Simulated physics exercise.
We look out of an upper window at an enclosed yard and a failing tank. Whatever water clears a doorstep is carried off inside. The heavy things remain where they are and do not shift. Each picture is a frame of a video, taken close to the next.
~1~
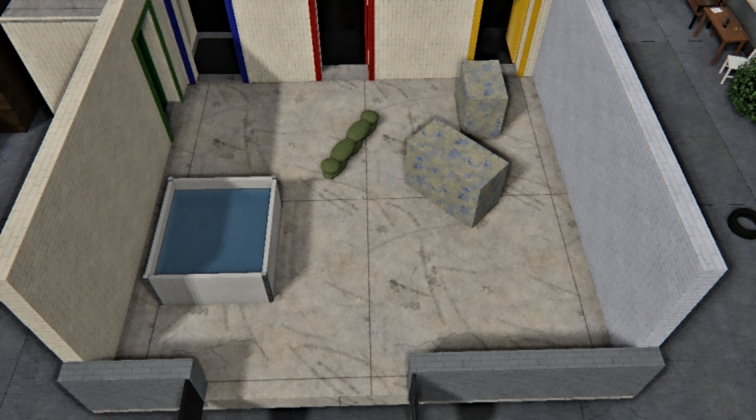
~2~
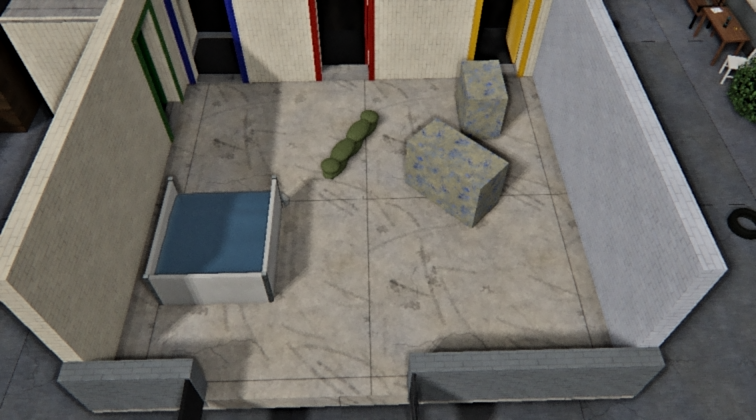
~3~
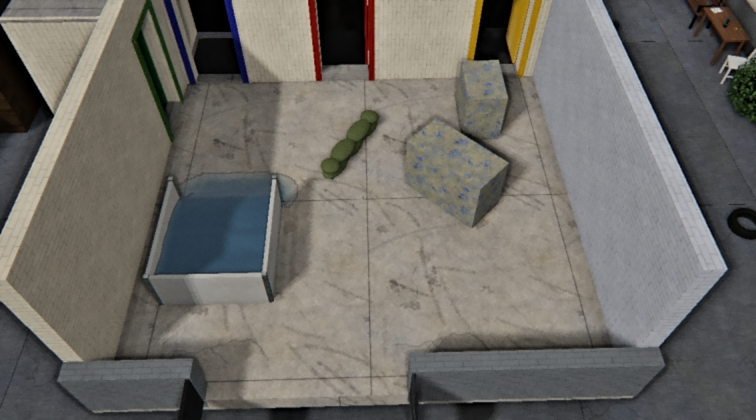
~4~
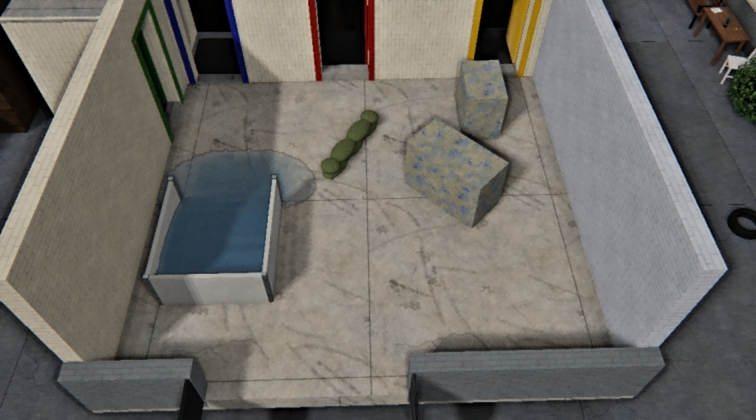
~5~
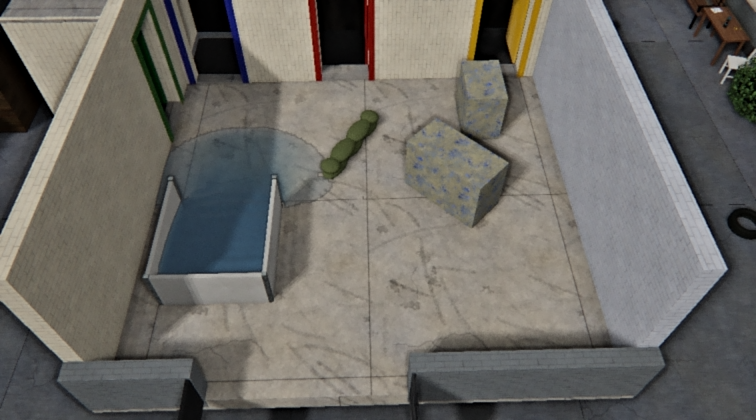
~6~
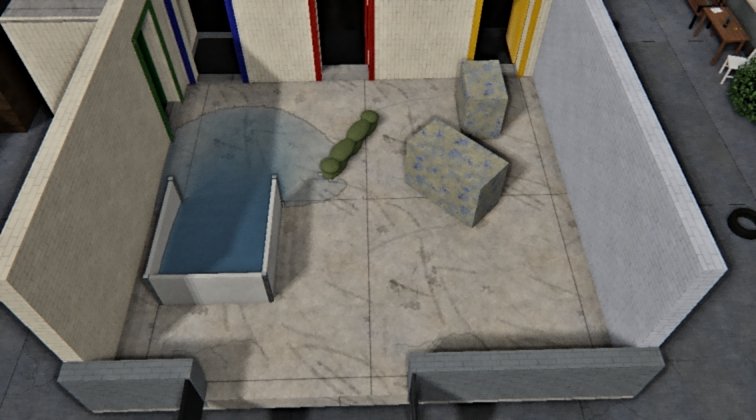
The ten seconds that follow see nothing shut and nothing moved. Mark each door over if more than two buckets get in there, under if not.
Green door - over; blue door - over; red door - under; yellow door - under.
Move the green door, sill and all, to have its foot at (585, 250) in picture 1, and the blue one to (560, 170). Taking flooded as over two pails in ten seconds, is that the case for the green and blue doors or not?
As I see it, green does not reach it and blue does not reach it.
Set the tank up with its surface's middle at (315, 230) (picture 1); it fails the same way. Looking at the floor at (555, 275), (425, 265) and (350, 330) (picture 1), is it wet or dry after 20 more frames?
Points in turn: Not reached; not reached; not reached.
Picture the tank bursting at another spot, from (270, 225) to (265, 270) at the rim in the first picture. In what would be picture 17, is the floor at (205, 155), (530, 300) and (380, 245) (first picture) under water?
The first spot is spared, the second soaked and the third soaked.
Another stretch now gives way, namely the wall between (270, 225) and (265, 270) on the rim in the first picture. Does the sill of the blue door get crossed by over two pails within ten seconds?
Check on blue - it keeps within bounds.
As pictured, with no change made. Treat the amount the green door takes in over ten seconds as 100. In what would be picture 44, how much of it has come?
About 100 per cent.
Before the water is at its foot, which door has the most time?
That is the yellow-painted one.
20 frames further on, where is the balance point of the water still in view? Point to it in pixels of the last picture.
Near (285, 139).
A moment on, water covers 25 % of the floor; the green door wet at the sill, nothing in, the blue door over two buckets in, the red door not reached, the yellow door not reached.
Next, water covers 30 % of the floor; the green door under two buckets in, the blue door far over two buckets in, the red door wet at the sill, nothing in, the yellow door not reached.
Then, water covers 35 % of the floor; the green door under two buckets in, the blue door far over two buckets in, the red door wet at the sill, nothing in, the yellow door wet at the sill, nothing in.
Later, water covers 50 % of the floor; the green door over two buckets in, the blue door far over two buckets in, the red door wet at the sill, nothing in, the yellow door wet at the sill, nothing in.
In the end, water covers 75 % of the floor; the green door over two buckets in, the blue door far over two buckets in, the red door wet at the sill, nothing in, the yellow door wet at the sill, nothing in.
